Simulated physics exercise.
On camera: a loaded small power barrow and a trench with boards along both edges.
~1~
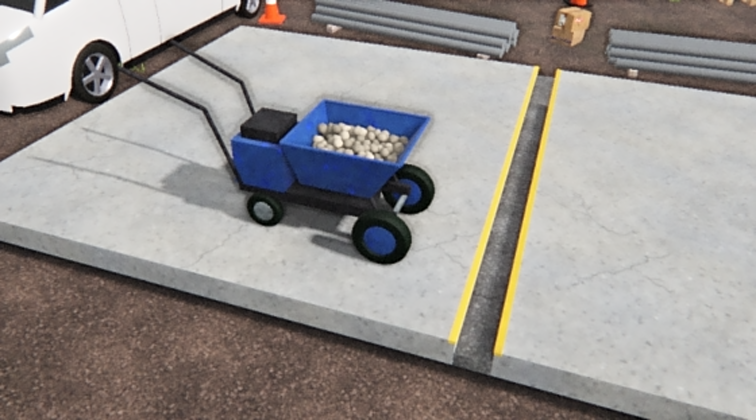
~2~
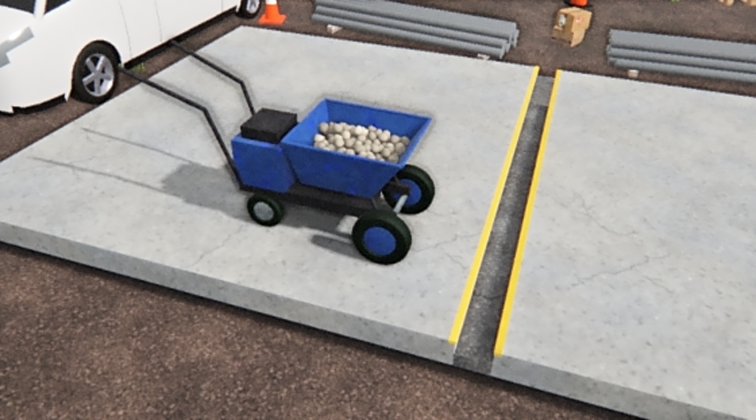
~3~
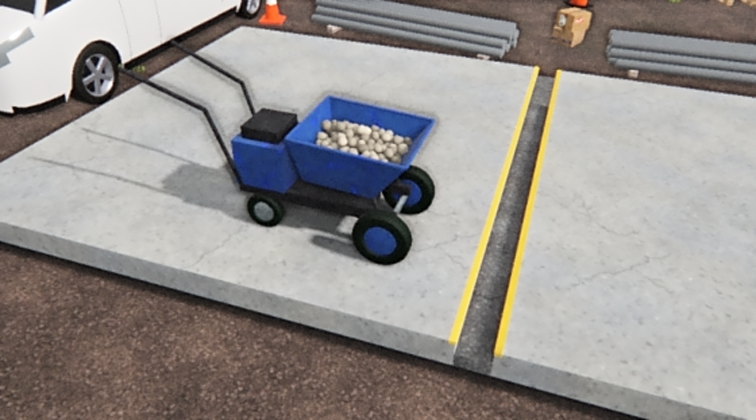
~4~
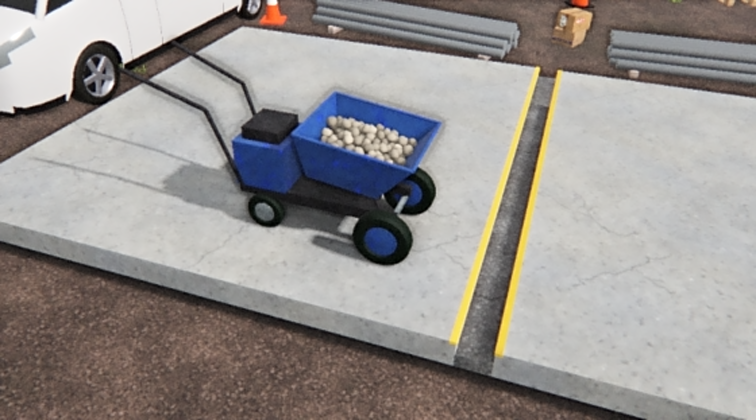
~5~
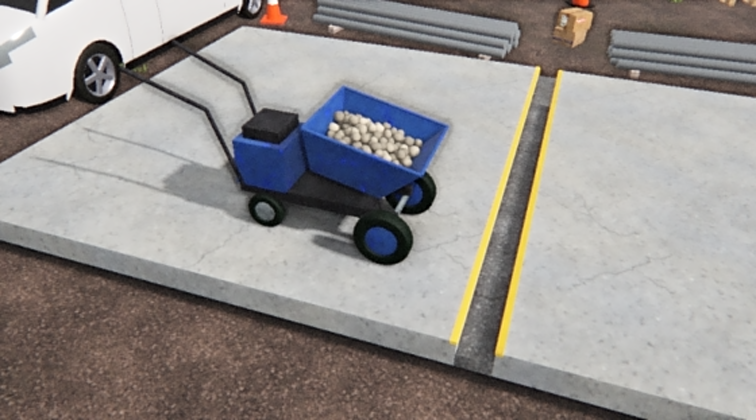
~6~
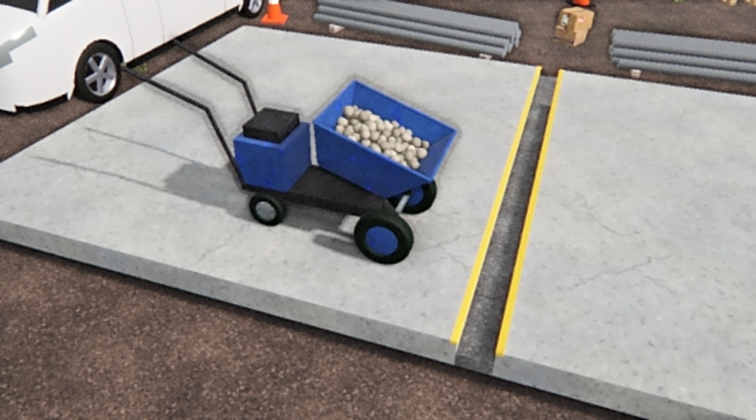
On a concrete slab beside a narrow trench, a blue barrow's pebble-filled skip tilts forward.
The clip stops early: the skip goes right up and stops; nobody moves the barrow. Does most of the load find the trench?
The trench ends with over half of it.
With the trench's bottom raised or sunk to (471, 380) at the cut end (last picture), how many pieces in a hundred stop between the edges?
About 90 per cent.
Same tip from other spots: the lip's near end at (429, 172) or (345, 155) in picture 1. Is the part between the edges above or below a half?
The first try: Below a half. The second: Not half.
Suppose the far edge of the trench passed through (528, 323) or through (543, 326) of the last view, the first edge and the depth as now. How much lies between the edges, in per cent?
The first gives 90 %, the second 90 %.
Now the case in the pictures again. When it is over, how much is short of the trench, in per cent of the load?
It comes to 5 per cent or so.
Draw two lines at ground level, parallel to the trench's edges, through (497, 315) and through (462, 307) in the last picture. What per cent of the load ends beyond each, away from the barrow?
The first gives 40 %, the second 100 %.
Soon after the last picture, skip tipped steeply; all in the skip.
A little later, skip tipped right over; most in the skip; a small part in or heaped over the trench; a small part falling.
Later still, skip tipped right over; about a quarter in the skip; a stray few short of the trench; about two thirds in or heaped over the trench; about a quarter beyond it.
By the end, skip tipped right over; a small part short of the trench; about two thirds in or heaped over the trench; about a quarter beyond it.
